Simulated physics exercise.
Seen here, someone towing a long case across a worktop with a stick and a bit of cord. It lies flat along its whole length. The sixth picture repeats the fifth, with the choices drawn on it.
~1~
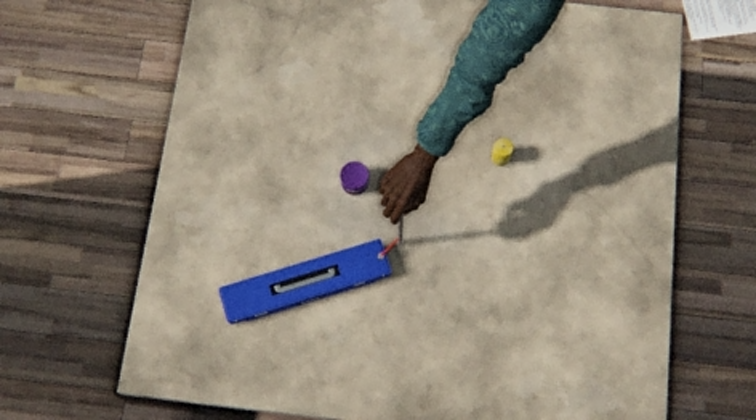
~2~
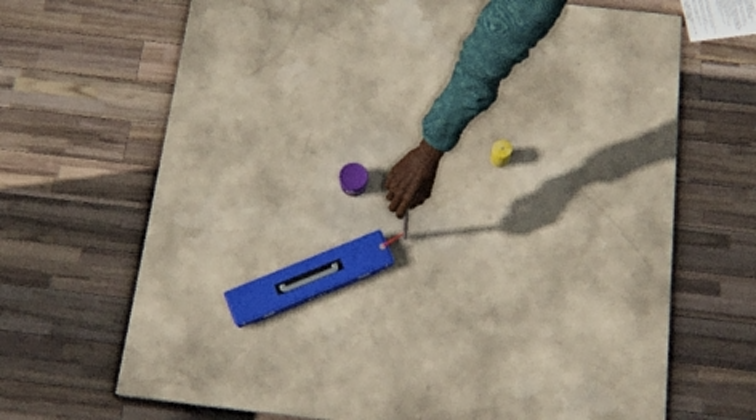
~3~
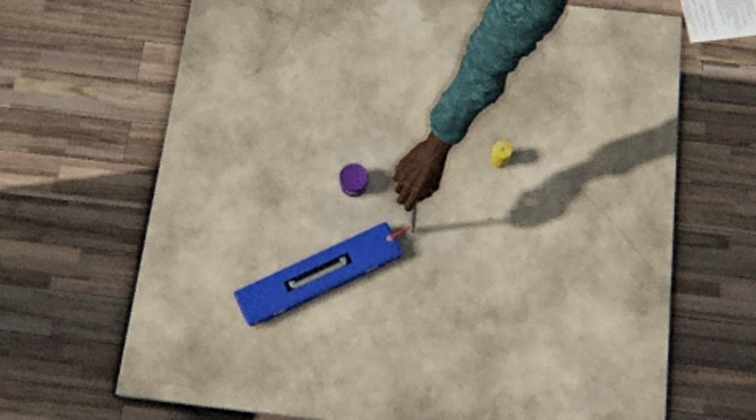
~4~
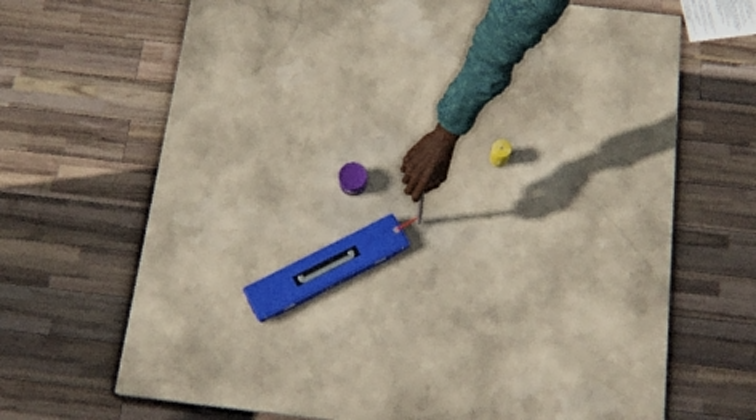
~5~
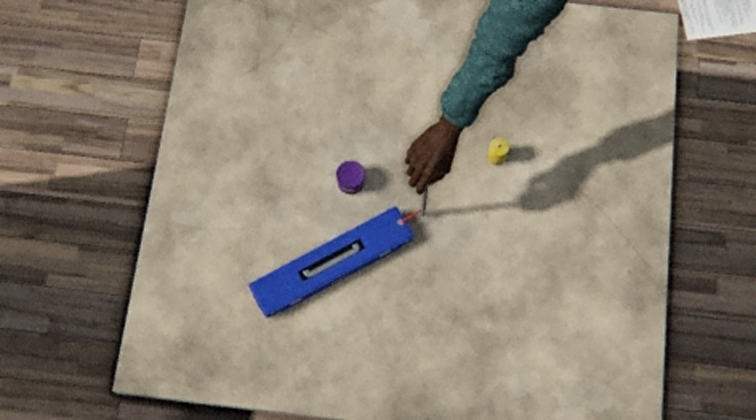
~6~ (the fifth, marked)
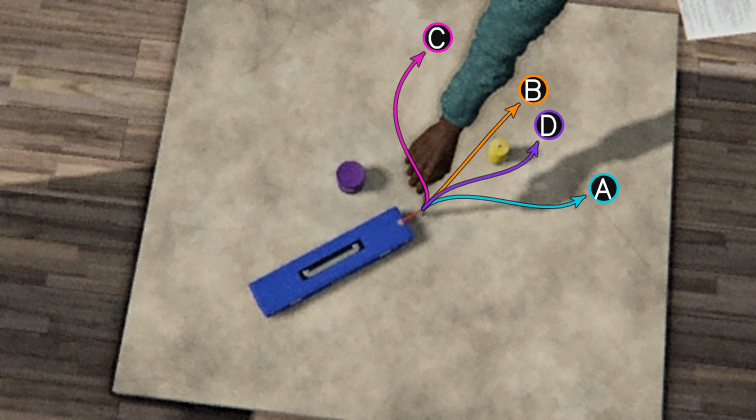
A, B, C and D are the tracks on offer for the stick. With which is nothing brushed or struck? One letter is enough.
Only A misses them all.
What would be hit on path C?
The purple tub.
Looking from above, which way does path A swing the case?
It turns clockwise.
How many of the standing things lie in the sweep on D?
It touches one.
On the copy, A from (423, 209) via (508, 202) to (584, 196); B from (423, 209) via (474, 153) to (519, 105); C from (423, 209) via (397, 125) to (424, 53); D from (423, 209) via (484, 177) to (537, 142).
On A. First, foot of the stick (482, 199), middle of the case (384, 236).
Then, foot of the stick (541, 207), middle of the case (438, 225).
Finally, foot of the stick (589, 193), middle of the case (488, 216); nothing has been touched.
By contrast, B meets the yellow candle; C meets the purple tub; D meets the yellow candle.
